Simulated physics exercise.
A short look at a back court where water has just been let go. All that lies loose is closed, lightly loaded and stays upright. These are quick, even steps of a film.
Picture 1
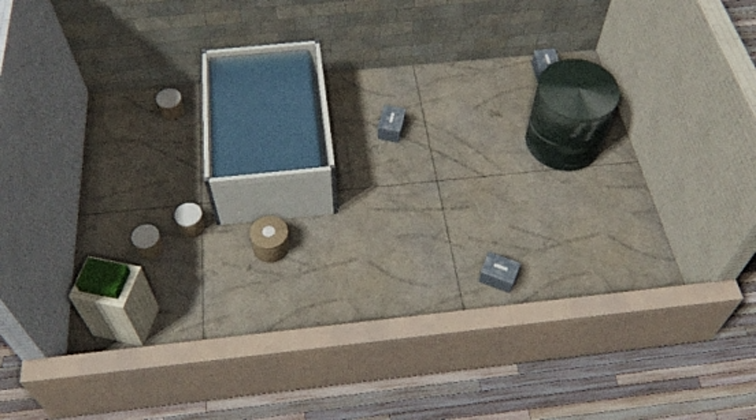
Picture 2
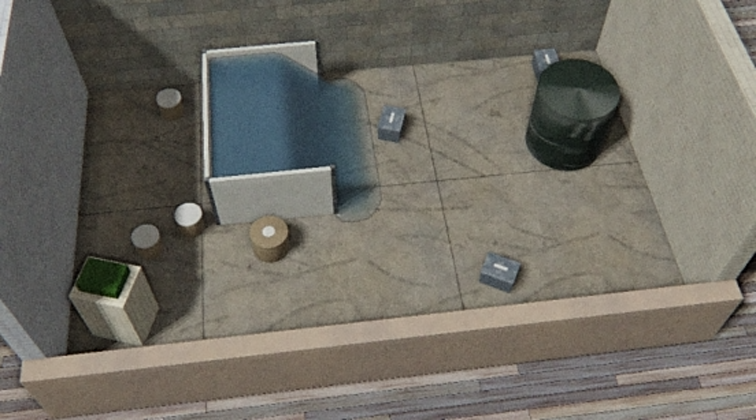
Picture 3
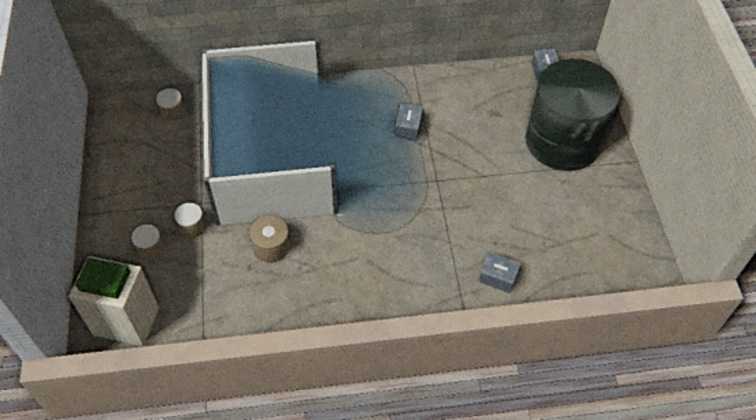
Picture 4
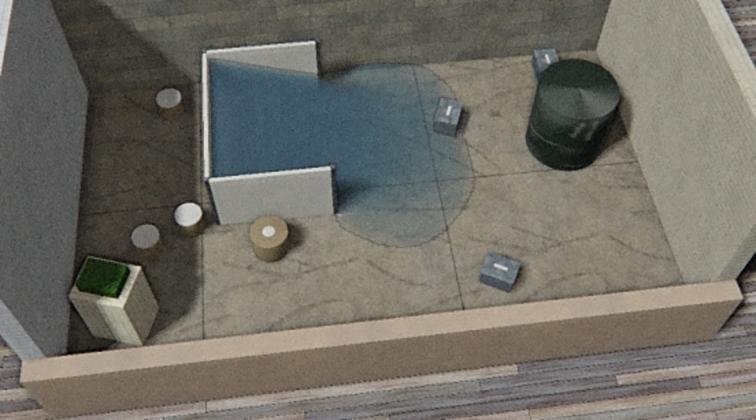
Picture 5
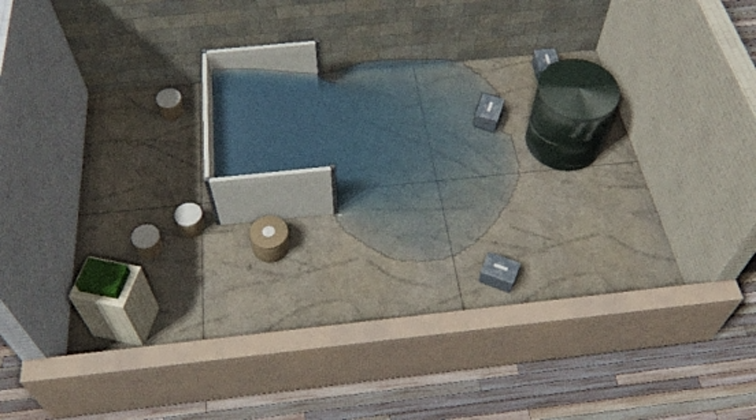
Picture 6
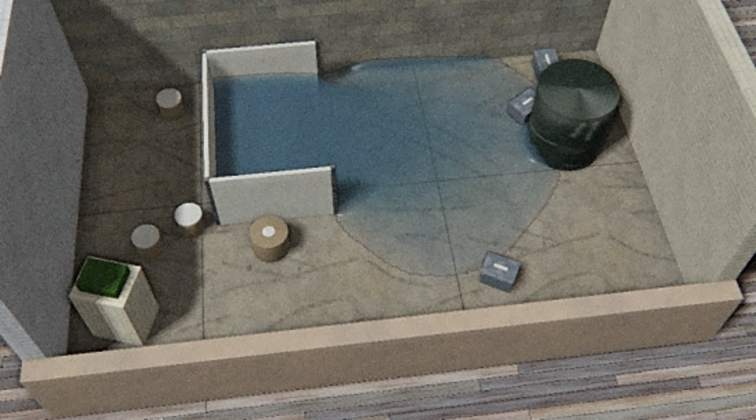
Blue water spreads rightward across the stone floor of a walled court, seen from high above, once the right side of its pale basin is gone. Short round containers and a planter topped with green stand at left, with small grey-blue boxes and a dark green barrel to the right. The water thins as it widens, and the box nearest the basin slides right, turning slightly beside the barrel.
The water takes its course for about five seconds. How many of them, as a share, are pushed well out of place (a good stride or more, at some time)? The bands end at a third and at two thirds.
That comes to between one and two thirds.
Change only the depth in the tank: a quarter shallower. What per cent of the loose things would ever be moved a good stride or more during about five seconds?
Roughly 40 per cent.
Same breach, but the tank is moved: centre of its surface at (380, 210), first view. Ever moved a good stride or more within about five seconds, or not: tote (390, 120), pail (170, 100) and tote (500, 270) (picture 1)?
In turn: Swept aside, swept aside, yes.
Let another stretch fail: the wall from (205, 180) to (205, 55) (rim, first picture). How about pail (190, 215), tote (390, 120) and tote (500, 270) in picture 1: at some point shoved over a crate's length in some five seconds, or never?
One after the other: Yes, under that, that far or more.
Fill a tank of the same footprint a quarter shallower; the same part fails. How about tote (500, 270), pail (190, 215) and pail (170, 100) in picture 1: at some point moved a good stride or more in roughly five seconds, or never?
In turn: Moved that far, short of that, not that far.
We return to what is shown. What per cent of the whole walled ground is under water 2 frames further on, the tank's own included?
Some 50 per cent.
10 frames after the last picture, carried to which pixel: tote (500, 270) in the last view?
At about (621, 287).
A moment on, 2 of 7 are well off their spots; 1 afloat.
Next, 3 of 7 are well off their spots; 3 afloat.
Later, 3 of 7 are well off their spots; 3 afloat.
In the end, 3 of 7 are well off their spots, and 4 have been at some point; 4 afloat.
